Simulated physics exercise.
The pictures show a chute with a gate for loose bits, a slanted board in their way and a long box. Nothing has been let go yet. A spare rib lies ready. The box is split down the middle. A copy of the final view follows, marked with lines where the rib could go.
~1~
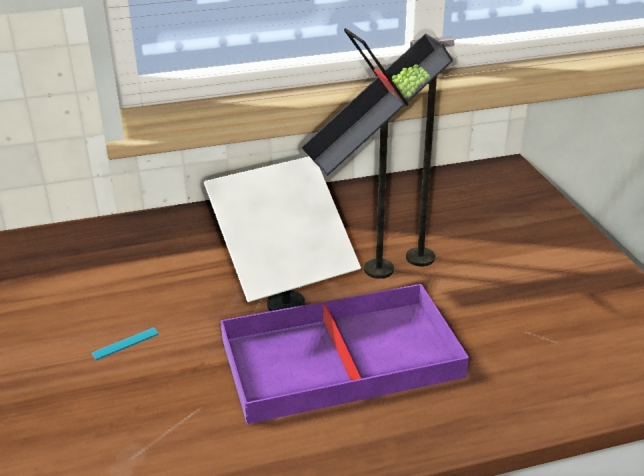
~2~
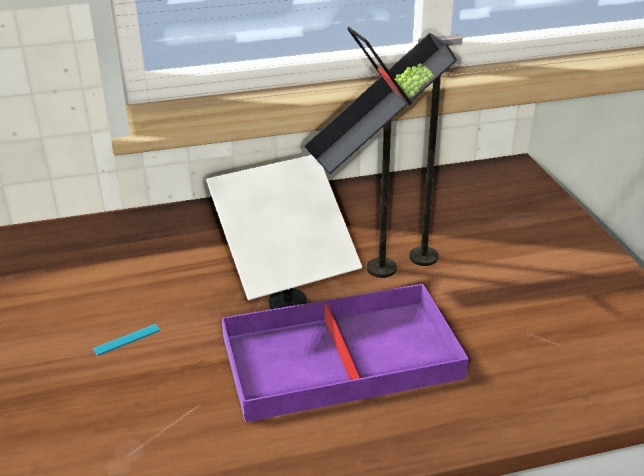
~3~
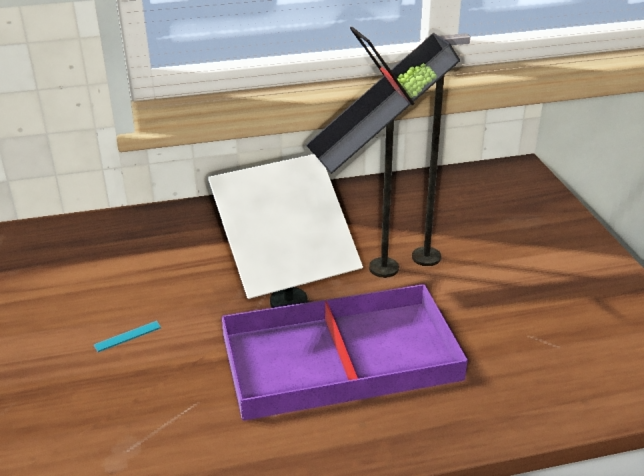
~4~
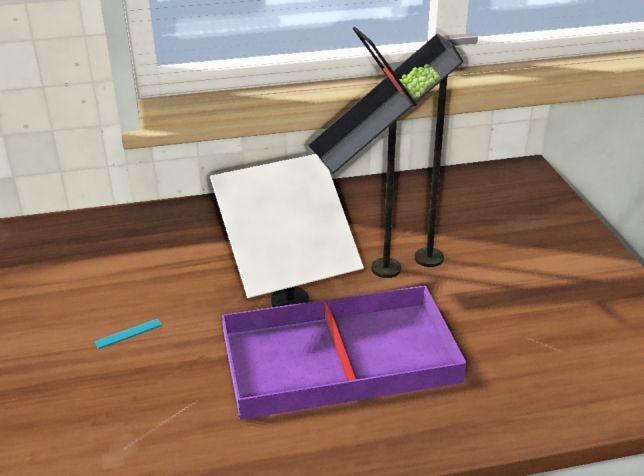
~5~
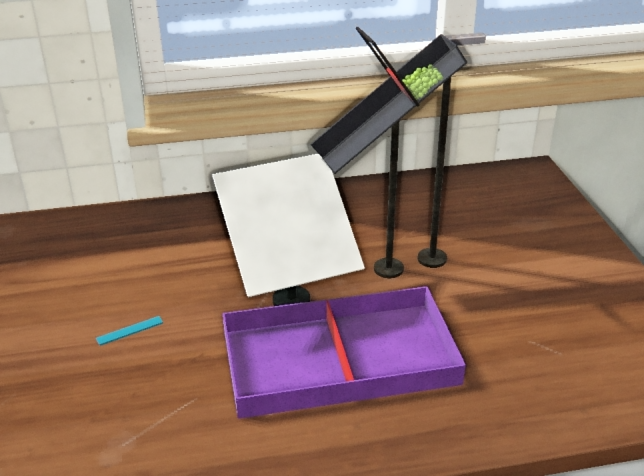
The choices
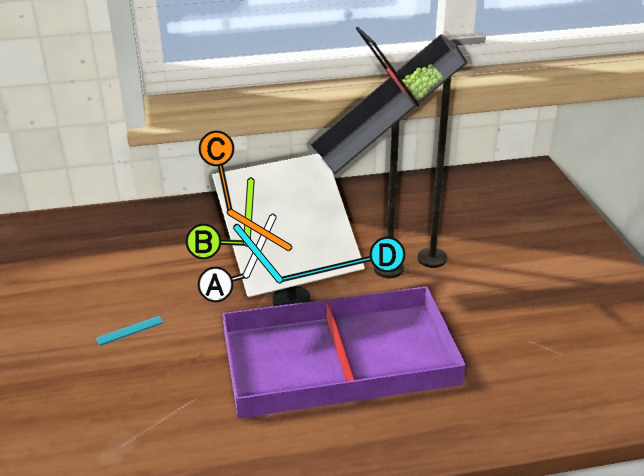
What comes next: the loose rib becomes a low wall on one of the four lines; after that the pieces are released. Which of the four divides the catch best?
Go for C.
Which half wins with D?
The left half.
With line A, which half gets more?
The left half.
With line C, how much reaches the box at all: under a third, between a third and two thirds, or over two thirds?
Line C gives over two thirds.
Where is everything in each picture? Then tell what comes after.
In the first frame, load behind the gate (407, 81), dried peas; lip of the chute (320, 169), sloping gently.
In the second frame, middle of the board (285, 223), tilted fairly steeply; middle of its low edge (307, 283); of its high edge (263, 166).
In the third frame, front corners of the box (241, 400) and (467, 360); front end of its middle wall (357, 380); gate still shut (390, 76).
In the fourth frame, middle of the load (416, 81); lip (326, 167).
In the fifth frame, middle of the load (419, 82); lip (329, 167).
On the marked copy, line A from (272, 217) to (246, 275); line B from (250, 180) to (246, 243); line C from (230, 212) to (288, 247); line D from (236, 227) to (279, 279).
If A is chosen, of what is caught, almost all in the left half, about a tenth in the right.
If B is chosen, of what is caught, almost all in the left half, just a few in the right.
If C is chosen, of what is caught, roughly half in the left half, roughly half in the right.
If D is chosen, of what is caught, almost all in the left half, about a tenth in the right.
